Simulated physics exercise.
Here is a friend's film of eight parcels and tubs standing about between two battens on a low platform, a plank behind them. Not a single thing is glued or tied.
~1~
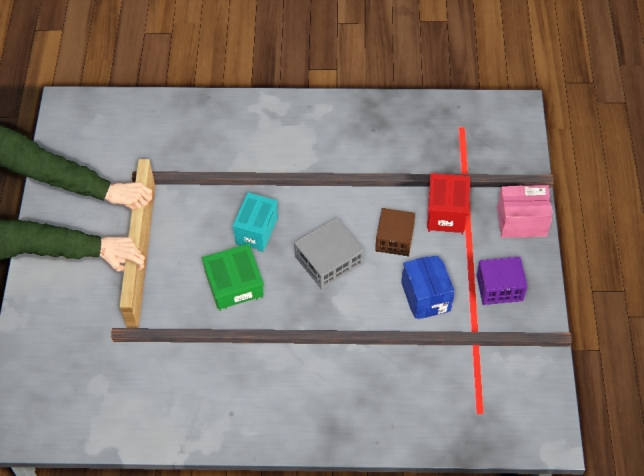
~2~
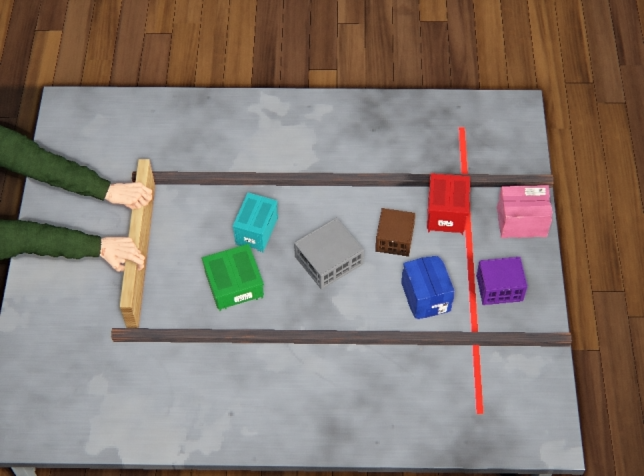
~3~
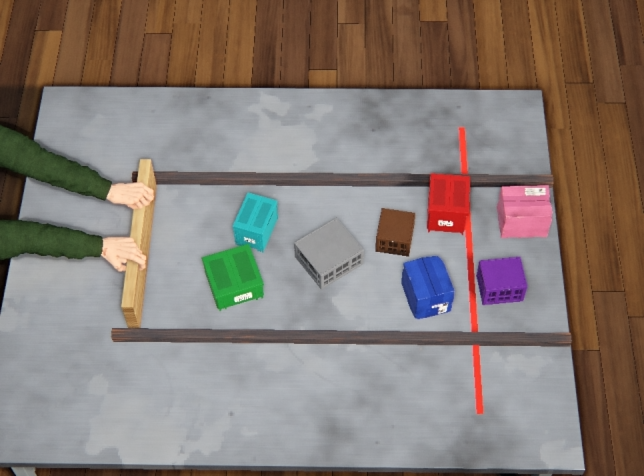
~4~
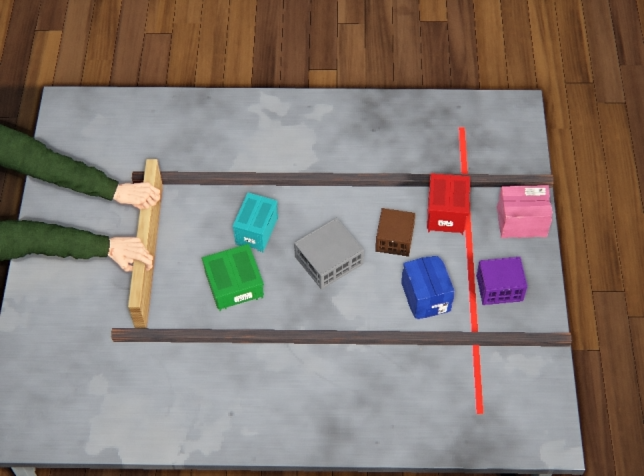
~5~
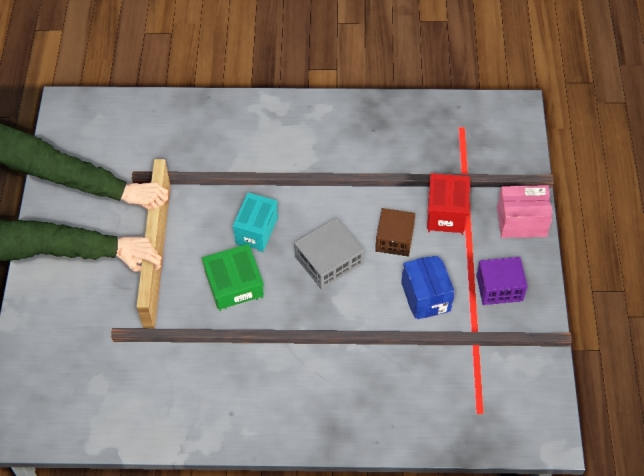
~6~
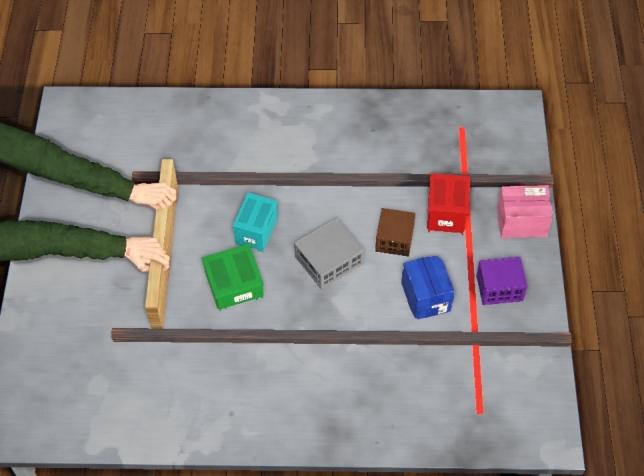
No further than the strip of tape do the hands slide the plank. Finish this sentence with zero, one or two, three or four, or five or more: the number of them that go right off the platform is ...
The number of them that go right off the platform is one or two.
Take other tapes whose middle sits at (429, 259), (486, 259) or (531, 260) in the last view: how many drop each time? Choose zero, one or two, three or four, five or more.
One after the other, the answers are one or two; three or four; 5 or more.
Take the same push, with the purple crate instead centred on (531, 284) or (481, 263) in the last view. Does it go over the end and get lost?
The purple crate ends up below at the first spot and ends up below at the second.
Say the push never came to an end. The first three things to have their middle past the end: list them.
Going earliest first, it would be the pink parcel, after it the purple crate, and finally the red tote.
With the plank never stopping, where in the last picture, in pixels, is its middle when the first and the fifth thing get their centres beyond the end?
Its middle is near (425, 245) and then near (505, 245).
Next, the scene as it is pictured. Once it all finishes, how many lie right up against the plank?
Tally at the end: 2.
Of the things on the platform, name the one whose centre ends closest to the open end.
The red tote is foremost.
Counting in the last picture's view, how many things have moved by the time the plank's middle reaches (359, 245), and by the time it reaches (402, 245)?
Respectively 6 and 8.
Early on, none off yet; pink parcel at rest near (524, 212); purple crate at rest near (501, 281); red tote at rest near (448, 204).
Finally, the number that fall off is one or two; lost, purple crate and pink parcel.
